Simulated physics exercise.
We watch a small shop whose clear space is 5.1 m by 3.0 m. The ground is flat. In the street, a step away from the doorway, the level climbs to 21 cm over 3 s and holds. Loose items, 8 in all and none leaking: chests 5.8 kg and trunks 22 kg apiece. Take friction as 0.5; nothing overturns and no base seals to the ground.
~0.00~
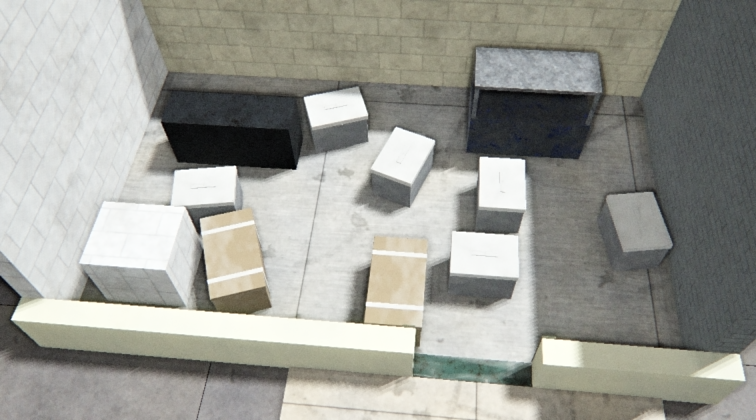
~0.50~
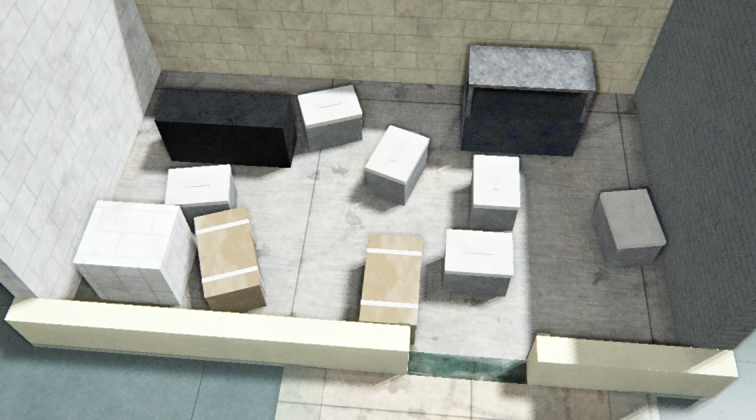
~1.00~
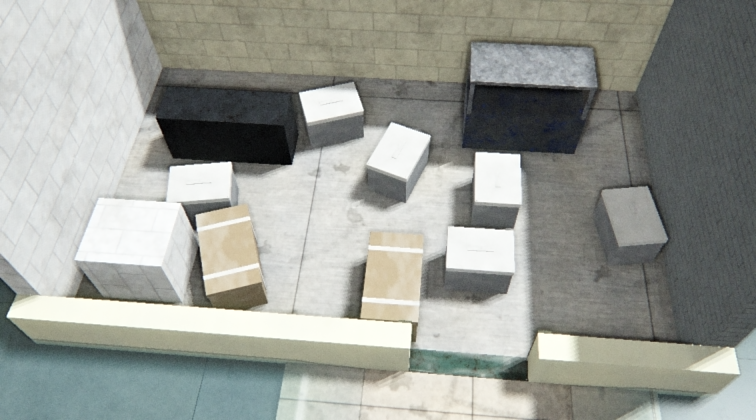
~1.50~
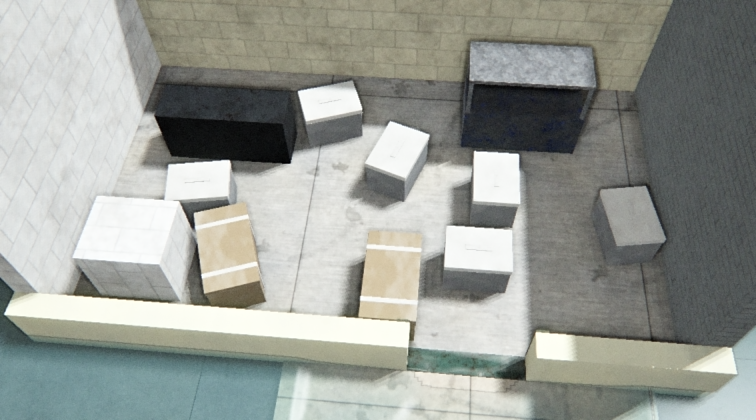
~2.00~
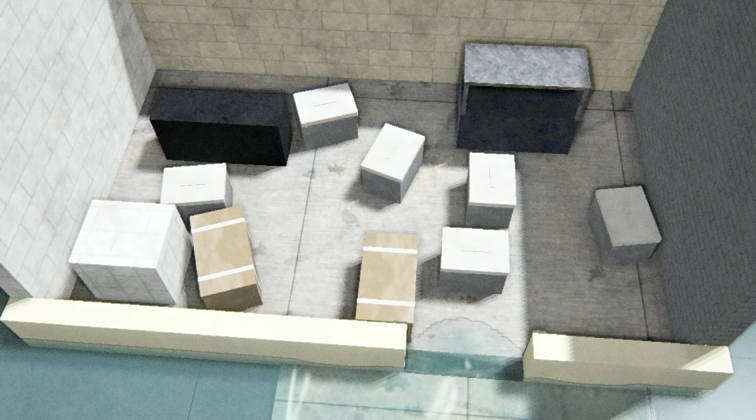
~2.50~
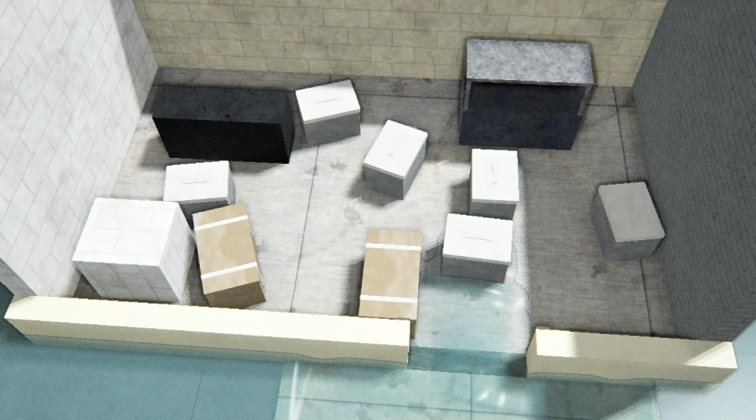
Water, pale blue-green, spreads across the street outside a low cream wall, starting at the left and then covering the paving before the doorway. It then slips through the gap onto the shop floor in a small rounded sheet that widens toward the nearest white box, while the scattered boxes barely move.
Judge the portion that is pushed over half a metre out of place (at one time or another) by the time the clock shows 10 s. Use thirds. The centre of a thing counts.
That comes to one to two thirds.
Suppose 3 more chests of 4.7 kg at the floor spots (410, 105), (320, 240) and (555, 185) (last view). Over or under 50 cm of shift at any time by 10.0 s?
In turn: Past it, short of it, past it.
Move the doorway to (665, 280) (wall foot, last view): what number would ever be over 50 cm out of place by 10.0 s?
Then 7.
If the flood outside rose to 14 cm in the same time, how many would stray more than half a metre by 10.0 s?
In that case 3 of them.
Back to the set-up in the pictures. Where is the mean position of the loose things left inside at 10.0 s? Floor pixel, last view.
Around (371, 203).
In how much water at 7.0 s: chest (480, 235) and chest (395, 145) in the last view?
Roughly 6 and 4 cm.
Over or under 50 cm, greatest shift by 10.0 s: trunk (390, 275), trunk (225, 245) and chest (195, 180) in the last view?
In turn: Under, short of it, less.
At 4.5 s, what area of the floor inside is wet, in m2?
Some 7.0 m2.
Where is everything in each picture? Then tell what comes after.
In the first picture, a chest at (485, 254), on the bottom; a chest at (204, 186) rests on the ground; 0.0 m2 under water; 0 of 8 have shifted.
In the second picture, a chest at (479, 252), on the bottom; a chest at (198, 185) rests on the ground; 0.0 m2 under water; 0 of 8 have shifted.
In the third picture, a chest at (481, 249) rests on the ground; a chest at (199, 182), on the bottom; 0.0 m2 under water; 0 of 8 have shifted.
In the fourth picture, a chest at (479, 248) rests on the ground; a chest at (198, 180), on the bottom; 0.0 m2 under water; 0 of 8 have shifted.
In the fifth picture, a chest at (475, 249), on the bottom; a chest at (193, 183) rests on the ground; water covers 0.2 m2; 0 of 8 have shifted.
In the sixth picture, a chest at (478, 237), on the bottom, 8 cm from its start; a chest at (196, 181), on the bottom; water covers 0.6 m2; 1 of 8 have shifted.
After 3.5 s 0 of 8 are over 50 cm from their spots; 1 afloat.
After 4.5 s 1 of 8 are over 50 cm from their spots; 2 afloat.
After 7.0 s 5 of 8 are over 50 cm from their spots; 4 afloat.
After 10.0 s 5 of 8 are over 50 cm from their spots, and 5 have been at some point; 5 afloat.
